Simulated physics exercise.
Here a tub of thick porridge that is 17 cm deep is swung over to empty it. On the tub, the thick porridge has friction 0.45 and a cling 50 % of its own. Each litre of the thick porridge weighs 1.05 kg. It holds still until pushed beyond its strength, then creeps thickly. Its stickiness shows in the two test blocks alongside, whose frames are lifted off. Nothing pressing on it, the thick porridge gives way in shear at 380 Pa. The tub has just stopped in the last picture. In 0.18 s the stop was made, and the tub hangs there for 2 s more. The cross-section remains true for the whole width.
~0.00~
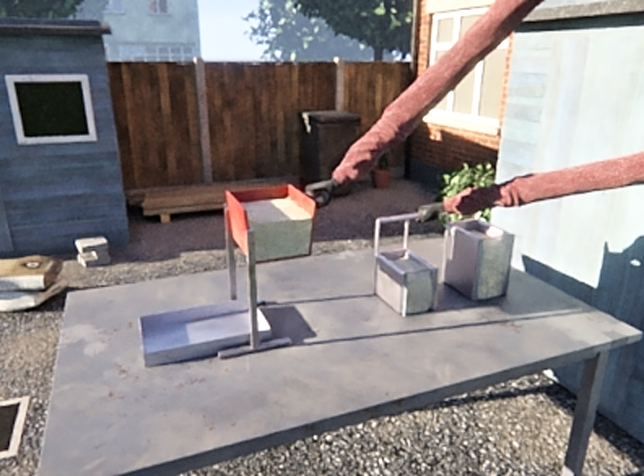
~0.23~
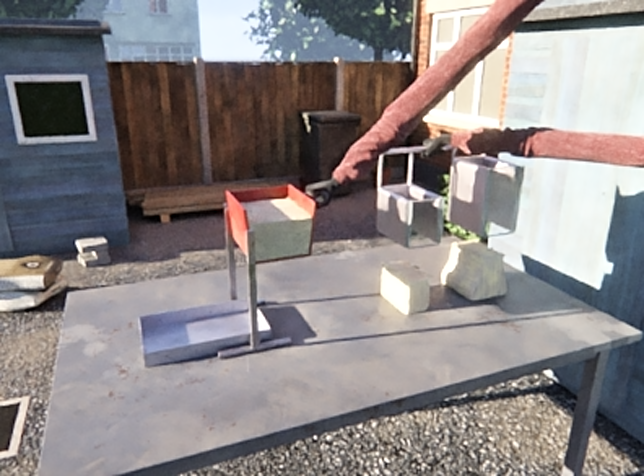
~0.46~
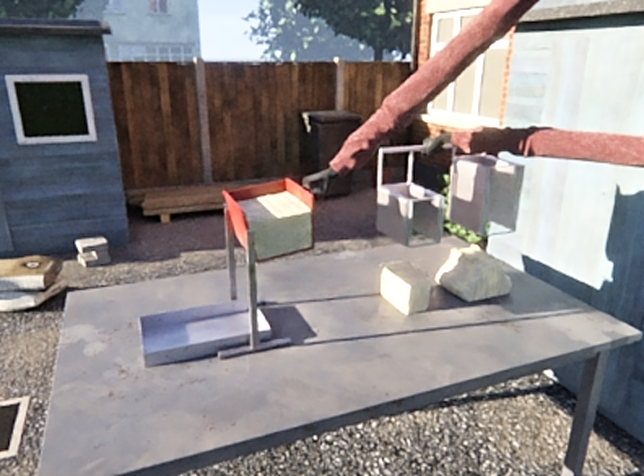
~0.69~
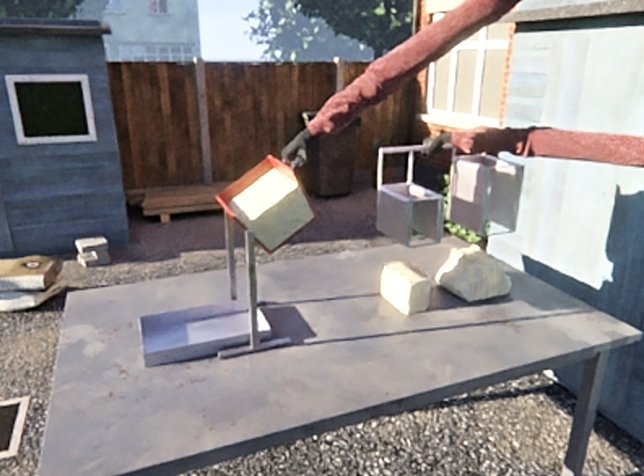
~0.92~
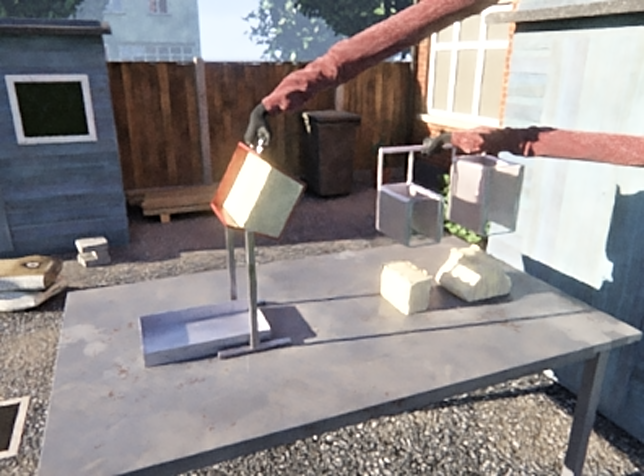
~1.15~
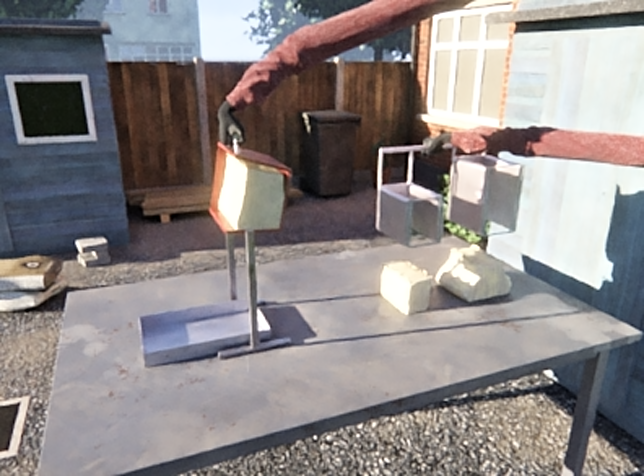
On an outdoor table, two block covers are lifted, then an arm tilts a filled red tub leftward.
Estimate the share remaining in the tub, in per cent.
Roughly 93 per cent remains in the tub.
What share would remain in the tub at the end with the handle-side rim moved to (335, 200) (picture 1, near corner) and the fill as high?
That would leave about 45 % in the tub.
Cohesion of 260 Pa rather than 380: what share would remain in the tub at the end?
The share would be near 65 %.
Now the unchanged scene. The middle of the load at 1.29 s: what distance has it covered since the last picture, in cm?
About 2 cm.
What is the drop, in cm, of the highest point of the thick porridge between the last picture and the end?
Roughly 5 cm.
By 1.29 s, the tub is at 79 degrees and holds 100 %.
By 1.46 s, the tub is at 79 degrees and holds 99 %.
By 1.63 s, the tub is at 79 degrees and holds 97 %.
By 1.80 s, the tub is at 79 degrees and holds 97 %.
By 3.15 s, at the end, the tub is at 79 degrees and holds 93 %.
